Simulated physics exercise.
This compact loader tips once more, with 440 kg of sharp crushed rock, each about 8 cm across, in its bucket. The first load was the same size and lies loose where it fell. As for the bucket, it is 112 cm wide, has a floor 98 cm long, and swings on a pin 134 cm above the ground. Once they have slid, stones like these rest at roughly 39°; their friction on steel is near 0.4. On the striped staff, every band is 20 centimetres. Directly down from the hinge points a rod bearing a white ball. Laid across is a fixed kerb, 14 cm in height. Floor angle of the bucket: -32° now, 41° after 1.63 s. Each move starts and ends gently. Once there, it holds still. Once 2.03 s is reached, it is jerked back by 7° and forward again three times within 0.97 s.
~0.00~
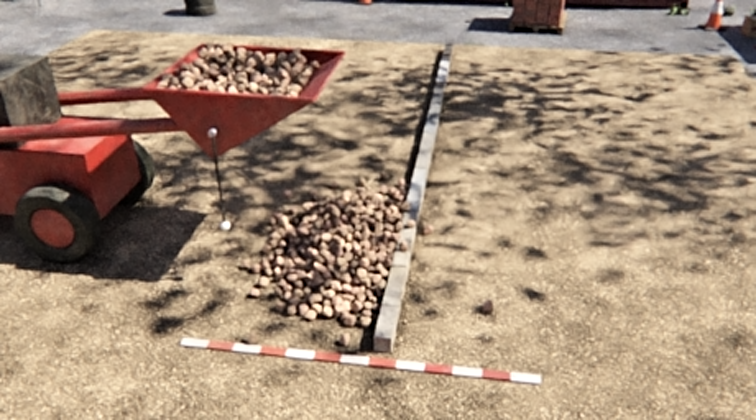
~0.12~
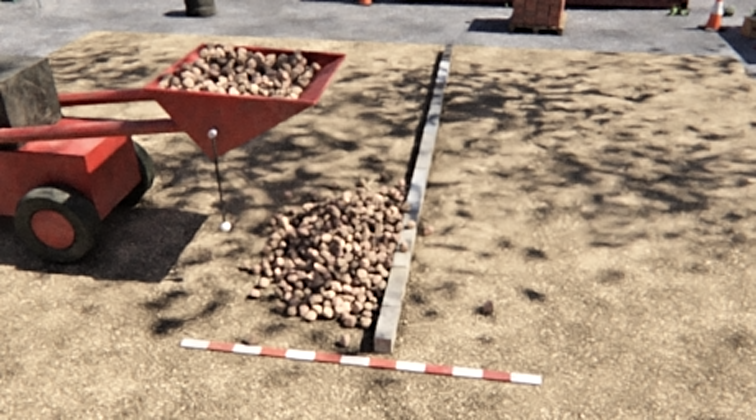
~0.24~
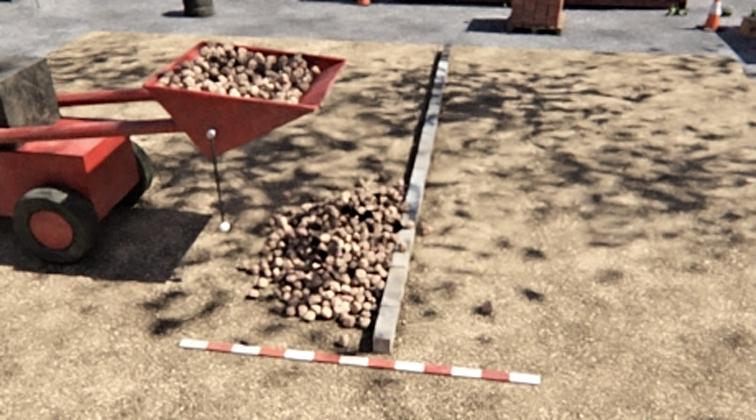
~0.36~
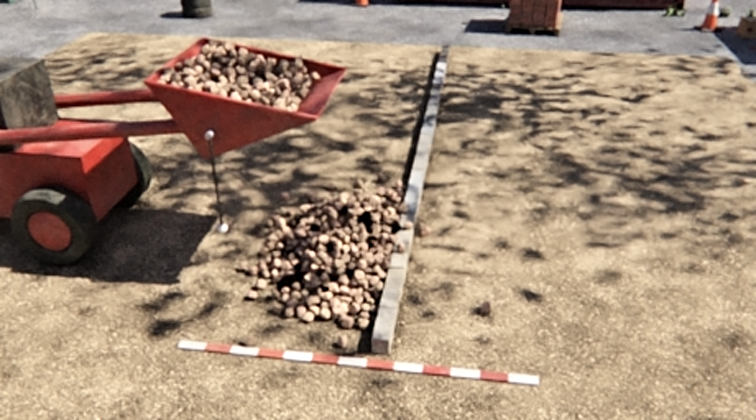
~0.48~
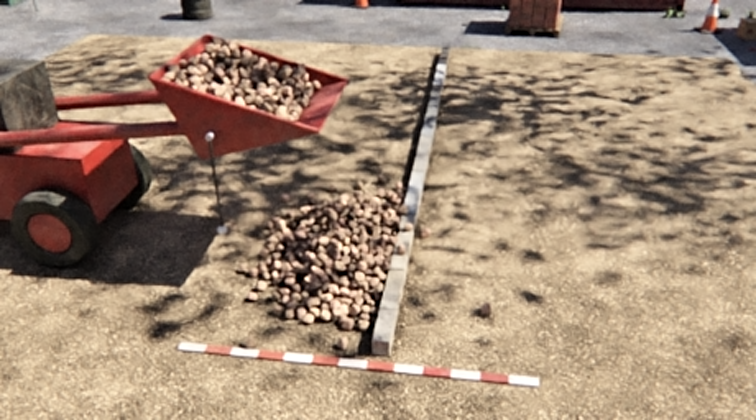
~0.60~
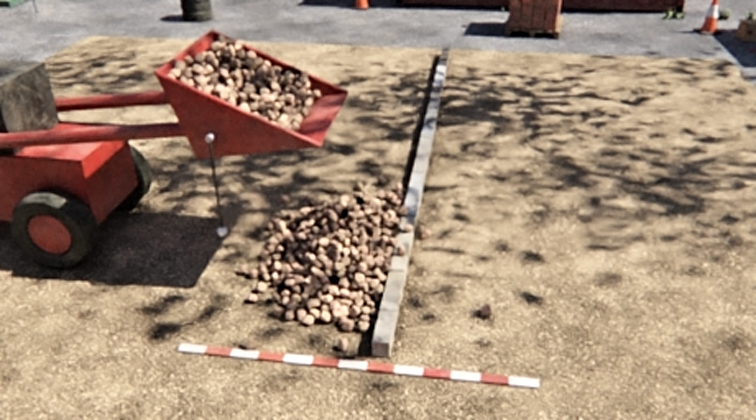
On a sunny gravel yard, a small red loader stood beside a loose heap of stones lying against a low kerb, and its raised, stone-filled bucket slowly tilted forward, dipping its right edge a little.
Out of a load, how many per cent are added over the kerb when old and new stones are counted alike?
Around 10 per cent.
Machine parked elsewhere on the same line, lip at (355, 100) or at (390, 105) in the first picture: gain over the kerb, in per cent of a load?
About 40 per cent from the first spot and 75 per cent from the second.
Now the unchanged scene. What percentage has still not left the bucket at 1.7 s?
I'd say about 55 per cent.
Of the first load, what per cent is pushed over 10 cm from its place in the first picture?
Some 5 percent, give or take.
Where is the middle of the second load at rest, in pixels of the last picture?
(354, 232).
After 1.2 s the floor is at 29°; in per cent of one load, 99 in the bucket, 100 on this side of the kerb; the foremost stones are at (413, 240).
After 1.7 s the floor is at 41°; in per cent of one load, 56 in the bucket, 144 on this side of the kerb; the foremost stones are at (413, 240).
After 3.5 s the floor is at 41°; in per cent of one load, 0 in the bucket, 189 on this side of the kerb, 11 over the kerb; the foremost stones are at (491, 292).
After 6.2 s the floor is at 41°; in per cent of one load, 0 in the bucket, 189 on this side of the kerb, 11 over the kerb; the foremost stones are at (491, 292). Net gain over the kerb, 10.
